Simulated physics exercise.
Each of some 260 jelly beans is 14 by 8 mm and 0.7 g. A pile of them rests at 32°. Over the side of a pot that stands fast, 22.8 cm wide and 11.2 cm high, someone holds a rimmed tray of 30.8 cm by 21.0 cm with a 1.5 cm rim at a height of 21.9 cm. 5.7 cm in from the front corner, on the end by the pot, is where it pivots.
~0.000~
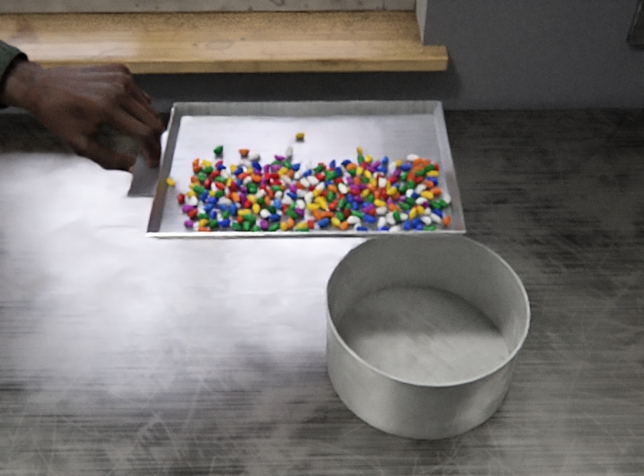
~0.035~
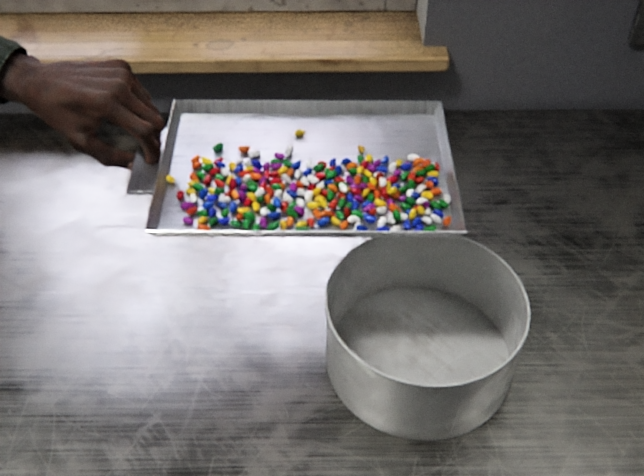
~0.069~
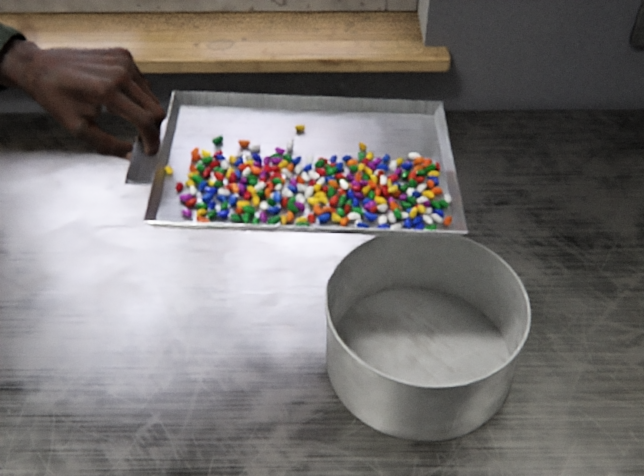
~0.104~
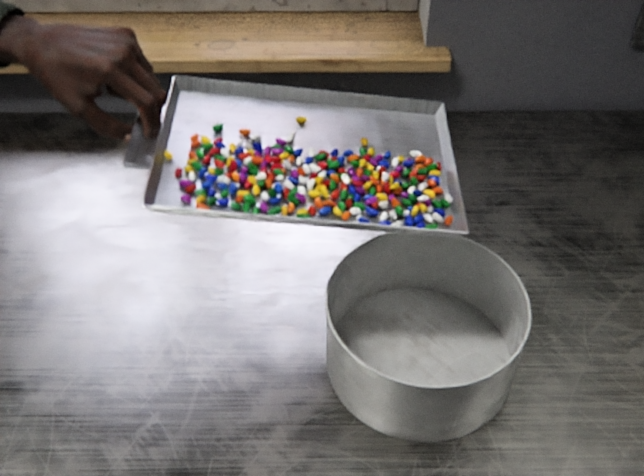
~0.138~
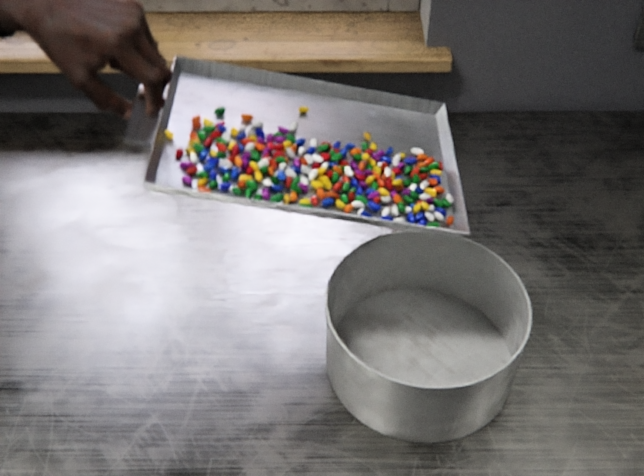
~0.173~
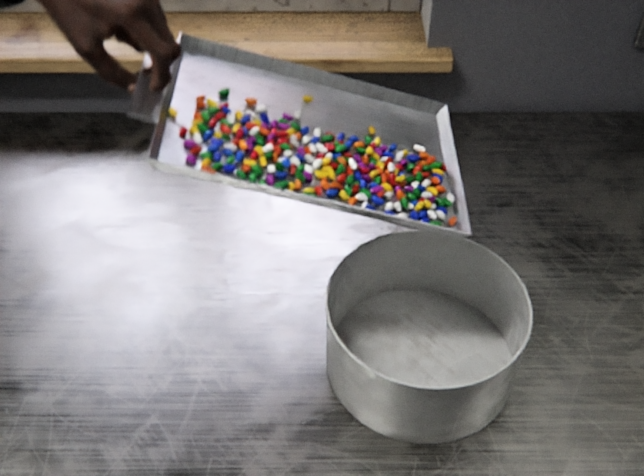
On a dark scratched table, a hand lifts the left end of a candy-filled tray.
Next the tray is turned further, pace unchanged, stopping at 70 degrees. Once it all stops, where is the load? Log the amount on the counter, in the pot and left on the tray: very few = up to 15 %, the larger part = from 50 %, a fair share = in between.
Log: Counter = the larger part; pot = a fair share; tray = very few.
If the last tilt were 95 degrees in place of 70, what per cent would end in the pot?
I'd expect some 30 per cent in the pot.
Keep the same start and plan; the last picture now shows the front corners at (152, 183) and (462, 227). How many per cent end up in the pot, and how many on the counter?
Per cent by place - pot 35, counter 65.
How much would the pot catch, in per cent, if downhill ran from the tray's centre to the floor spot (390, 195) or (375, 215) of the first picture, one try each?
About 85 per cent on the first try and 100 per cent on the second.
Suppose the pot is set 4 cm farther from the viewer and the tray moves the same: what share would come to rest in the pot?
45 %.
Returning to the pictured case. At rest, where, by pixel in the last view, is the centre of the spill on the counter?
Around (580, 286).
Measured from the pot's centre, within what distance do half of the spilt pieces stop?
About 28 cm from the centre.
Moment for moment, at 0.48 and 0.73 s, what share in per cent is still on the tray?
About 95, 5.
Then, at 0.35 s, tilt 44 degrees; the tray holds 100 %, the pot 0 %.
Then, at 0.48 s, tilt 64 degrees; the tray holds 95 %, the pot 0 %.
Then, at 0.73 s, tilt 70 degrees; the tray holds 5 %, the pot 25 %.
In the end, at 2.2 s, counter 70 %, pot 30 %, tray 0 %.
